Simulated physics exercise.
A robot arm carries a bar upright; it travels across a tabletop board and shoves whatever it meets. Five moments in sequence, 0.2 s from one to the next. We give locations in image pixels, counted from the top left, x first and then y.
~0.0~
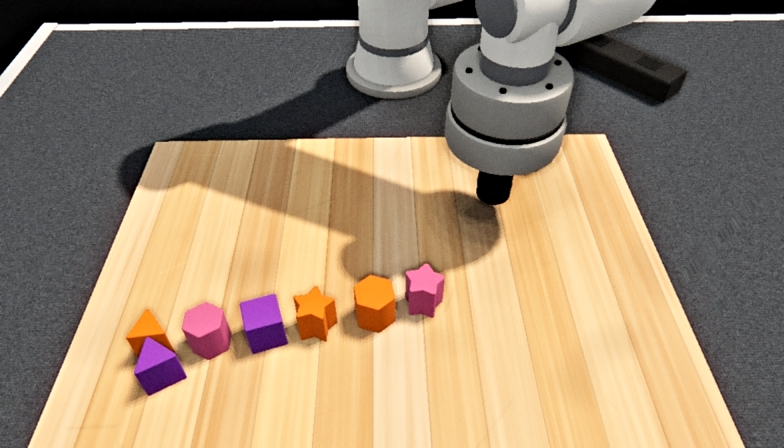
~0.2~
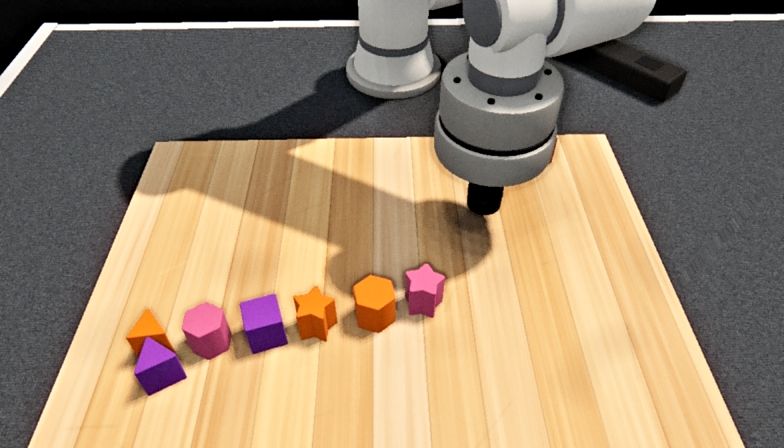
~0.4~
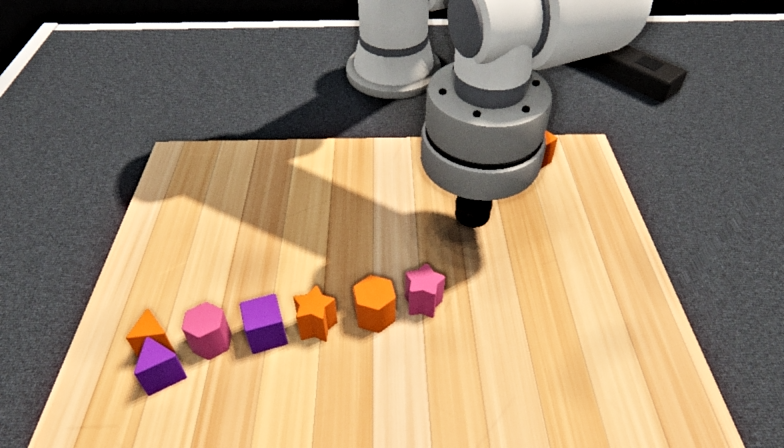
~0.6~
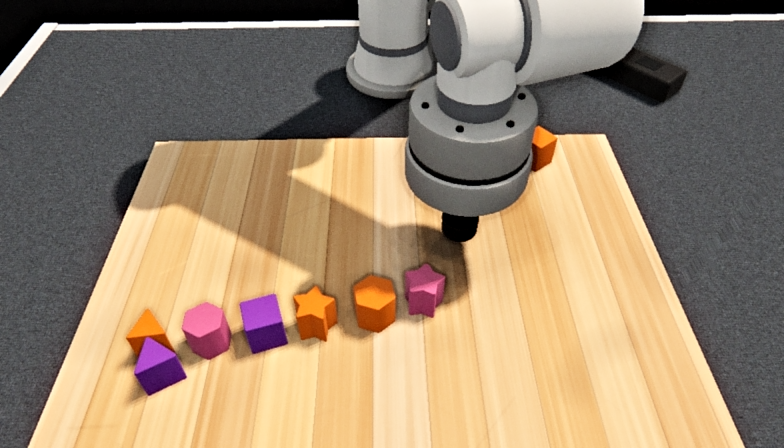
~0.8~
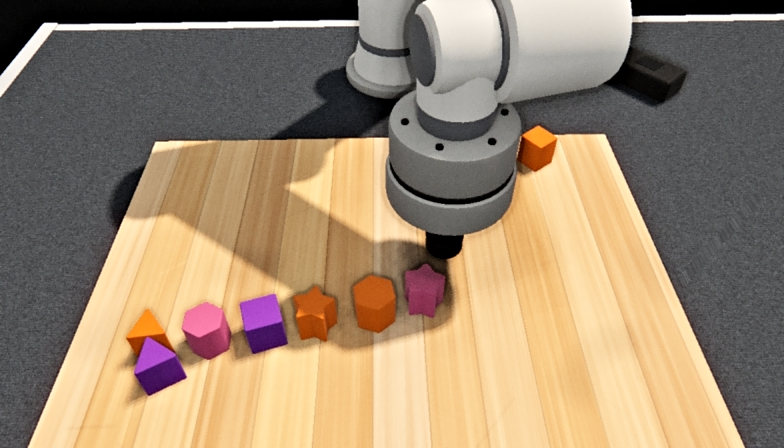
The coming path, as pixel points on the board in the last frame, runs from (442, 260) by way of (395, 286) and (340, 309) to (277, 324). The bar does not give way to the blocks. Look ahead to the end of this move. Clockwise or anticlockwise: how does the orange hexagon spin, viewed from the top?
Answer: Against the clock.
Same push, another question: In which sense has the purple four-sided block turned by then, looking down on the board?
My prediction: CW.
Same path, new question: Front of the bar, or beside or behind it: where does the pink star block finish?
I believe the pink star block loses its place ahead of the bar and slips off.
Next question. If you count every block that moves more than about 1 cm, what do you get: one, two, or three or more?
I predict three or more.
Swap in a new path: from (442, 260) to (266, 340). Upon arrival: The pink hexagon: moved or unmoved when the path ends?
Here the pink hexagon moves off its spot.
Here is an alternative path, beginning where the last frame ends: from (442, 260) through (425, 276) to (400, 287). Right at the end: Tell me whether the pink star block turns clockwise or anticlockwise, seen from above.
It turns round anticlockwise.
On the path given first. One third of the way, bar (394, 274); pink star block (422, 281), turned 15° anticlockwise.
Two thirds of the way, bar (338, 297); orange star block (309, 306); orange hexagon (351, 316), turned 35° anticlockwise; pink star block (422, 282), turned 15° anticlockwise.
At the end, bar (274, 312); purple four-sided block (232, 328), turned 25° clockwise; orange star block (271, 331), turned 50° anticlockwise; orange hexagon (351, 316), turned 35° anticlockwise; pink star block (422, 282), turned 15° anticlockwise.
